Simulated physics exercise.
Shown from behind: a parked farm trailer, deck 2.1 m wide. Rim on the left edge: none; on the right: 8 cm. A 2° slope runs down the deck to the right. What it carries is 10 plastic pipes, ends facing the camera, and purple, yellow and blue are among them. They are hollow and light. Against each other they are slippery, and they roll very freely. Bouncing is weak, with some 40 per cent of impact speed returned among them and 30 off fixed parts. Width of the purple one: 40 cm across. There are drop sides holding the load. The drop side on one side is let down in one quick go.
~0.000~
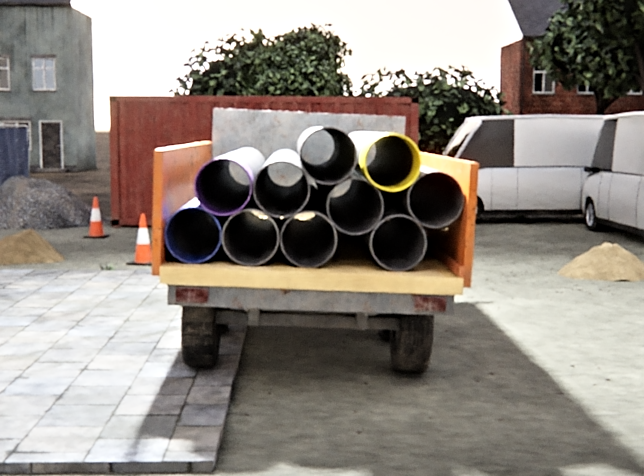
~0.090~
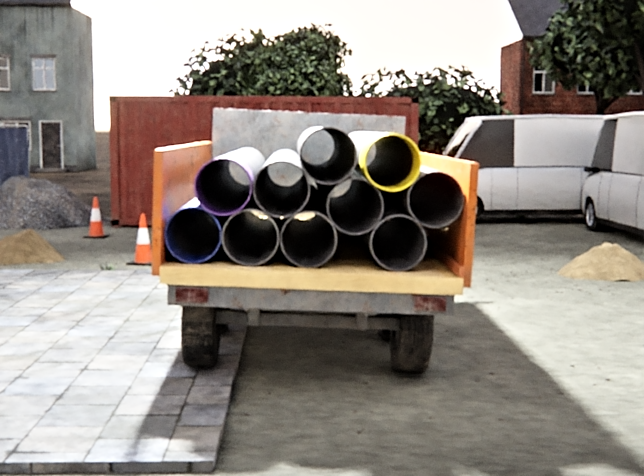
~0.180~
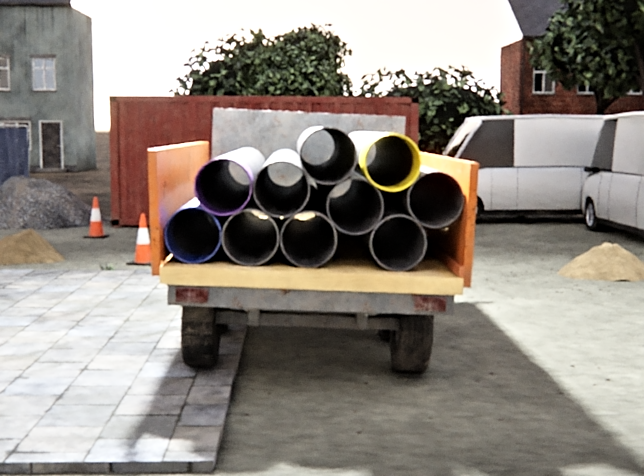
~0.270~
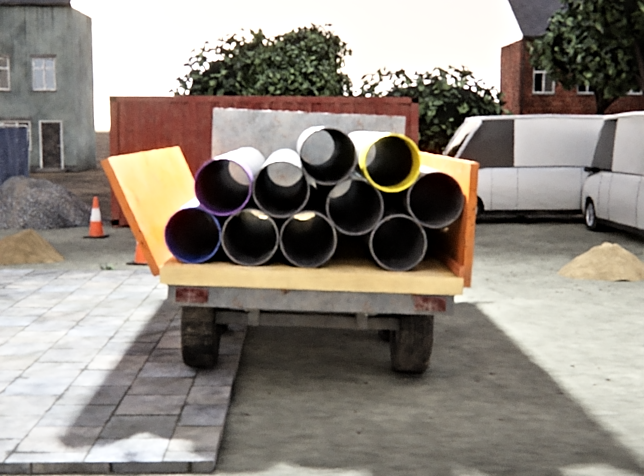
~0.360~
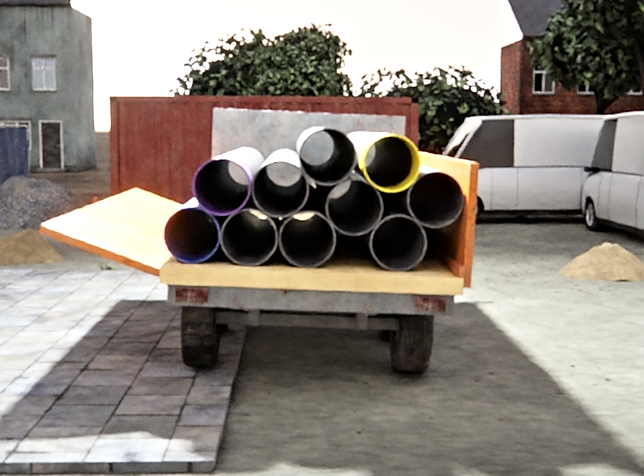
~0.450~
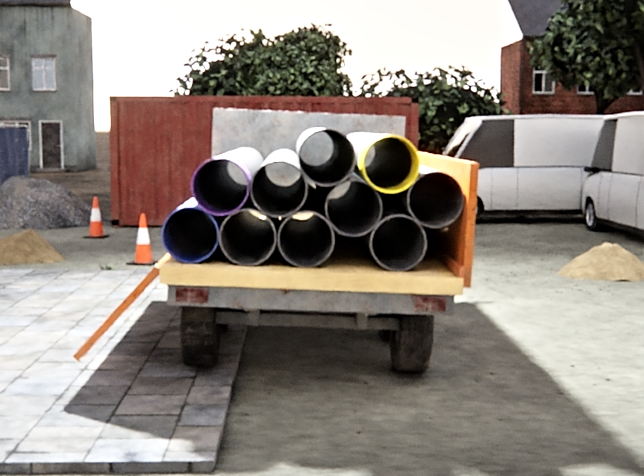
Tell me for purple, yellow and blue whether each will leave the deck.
Purple: Yes, it will; yellow: No, it won't; blue: Yes, it will.
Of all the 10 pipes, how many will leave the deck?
It comes to 4.
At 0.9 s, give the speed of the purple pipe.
Speed: Approx. 0.4 m/s.
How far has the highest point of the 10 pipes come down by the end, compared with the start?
Some 25 centimetres.
By 0.9 s, purple is up on others, 30 cm from the left edge, rolling left; yellow is up on others, 60 cm from the right edge, rolling left; blue is on the deck, 10 cm from the left edge, rolling left; 0 gone from the deck.
By 1.2 s, purple is up on others, 15 cm from the left edge, rolling left; yellow is up on others, 65 cm from the right edge; blue is dropping off the left side; 1 gone from the deck.
By 1.7 s, purple is dropping off the left side; blue is dropping off the left side; as before, yellow; 2 gone from the deck.
Finally (5.8 s), purple is down on the left; yellow is up on others, 65 cm from the right edge; blue is on the ground to the left; 4 gone from the deck.
